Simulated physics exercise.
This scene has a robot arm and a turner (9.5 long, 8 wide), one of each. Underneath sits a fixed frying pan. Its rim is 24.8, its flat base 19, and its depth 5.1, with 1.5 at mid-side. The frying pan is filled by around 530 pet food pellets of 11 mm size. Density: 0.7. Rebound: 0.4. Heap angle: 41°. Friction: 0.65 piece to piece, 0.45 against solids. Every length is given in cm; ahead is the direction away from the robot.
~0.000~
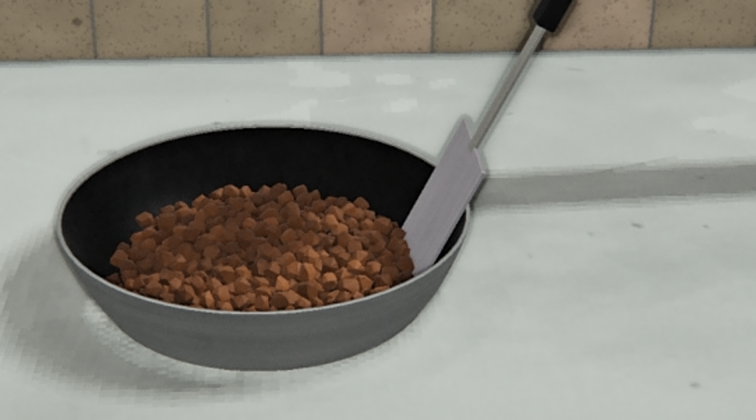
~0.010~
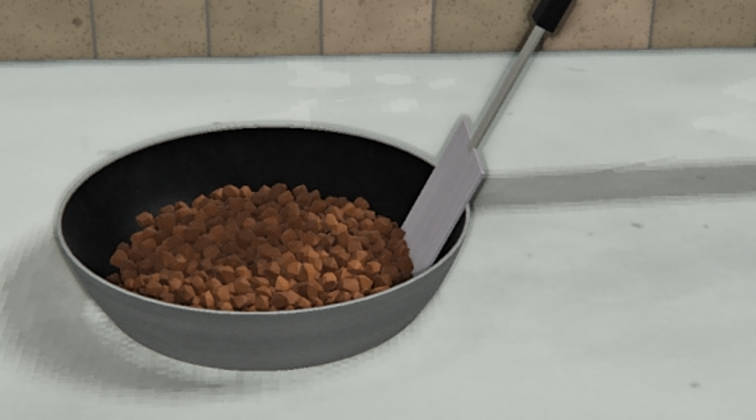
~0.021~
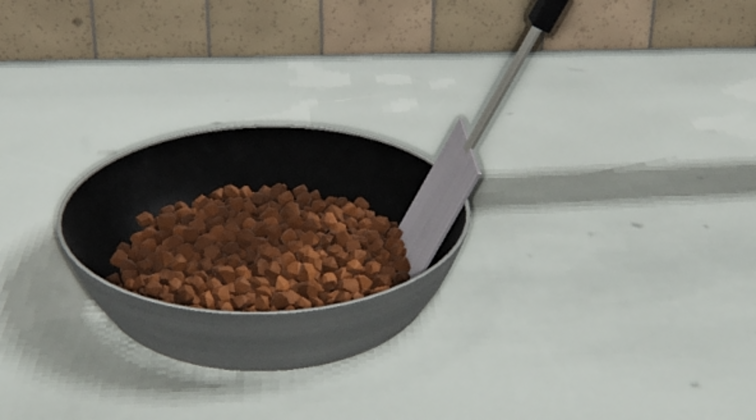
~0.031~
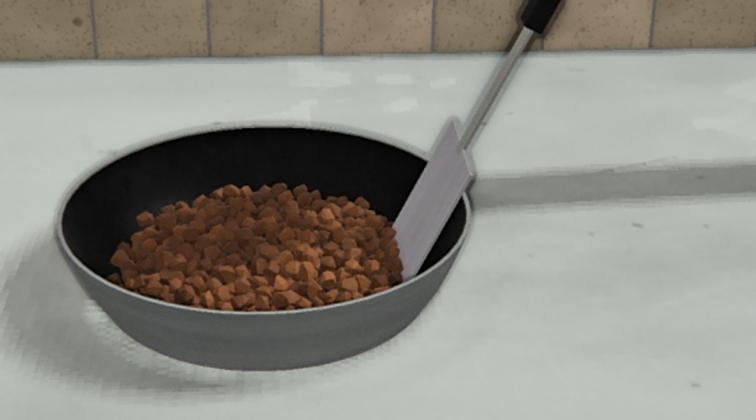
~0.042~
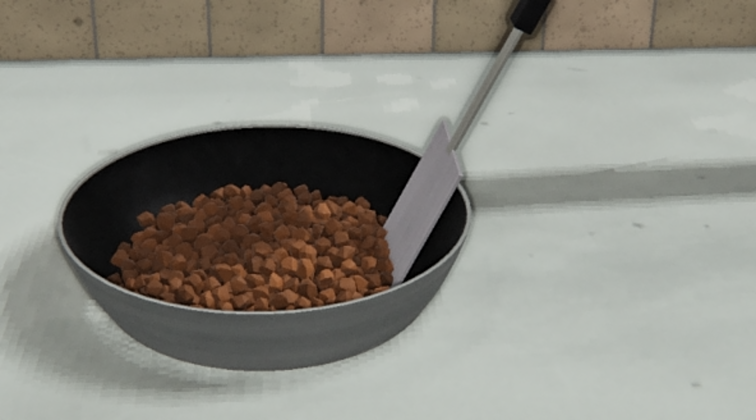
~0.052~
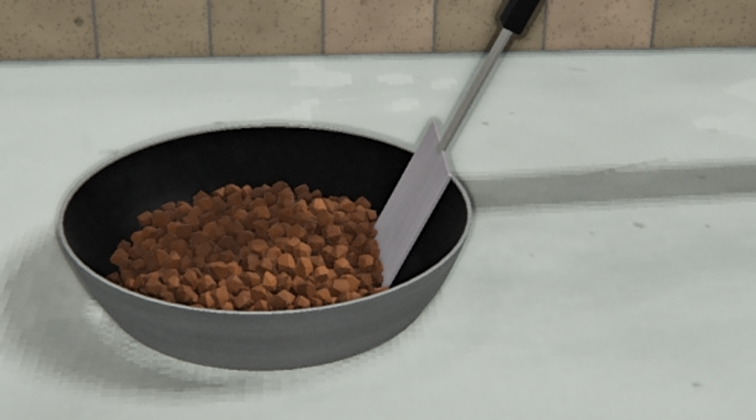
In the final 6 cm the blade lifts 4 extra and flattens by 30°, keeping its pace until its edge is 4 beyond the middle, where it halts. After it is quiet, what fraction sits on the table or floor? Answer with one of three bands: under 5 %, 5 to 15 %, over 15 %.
Under 5 %.
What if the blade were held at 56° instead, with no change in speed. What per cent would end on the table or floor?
Roughly 0 per cent.
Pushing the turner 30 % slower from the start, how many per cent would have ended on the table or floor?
Around 0 per cent would finish on the table or floor.
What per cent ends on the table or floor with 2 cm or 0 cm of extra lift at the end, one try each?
0 and 0 per cent.
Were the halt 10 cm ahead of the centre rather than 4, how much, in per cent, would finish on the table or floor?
Roughly 25 %.
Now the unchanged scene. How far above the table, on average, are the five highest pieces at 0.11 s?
Around 5 cm above the table.
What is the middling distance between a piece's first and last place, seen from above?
Distance: Around 4 cm.
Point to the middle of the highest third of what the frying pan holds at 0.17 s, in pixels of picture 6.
(185, 232).
After 0.11 s, sloping 64°, highest piece 6 above the table; 529 in the frying pan.
After 0.17 s, sloping 50°, highest piece 6 above the table; 529 in the frying pan.
After 0.40 s, sloping 34°, highest piece 5 above the table; 527 in the frying pan, 2 on the blade or in flight.
After 1.45 s, sloping 34°, highest piece 5 above the table; 527 in the frying pan, 2 on the table or floor.
At rest, 527 in the frying pan, 2 on the table or floor. That is 0 % on the table or floor.
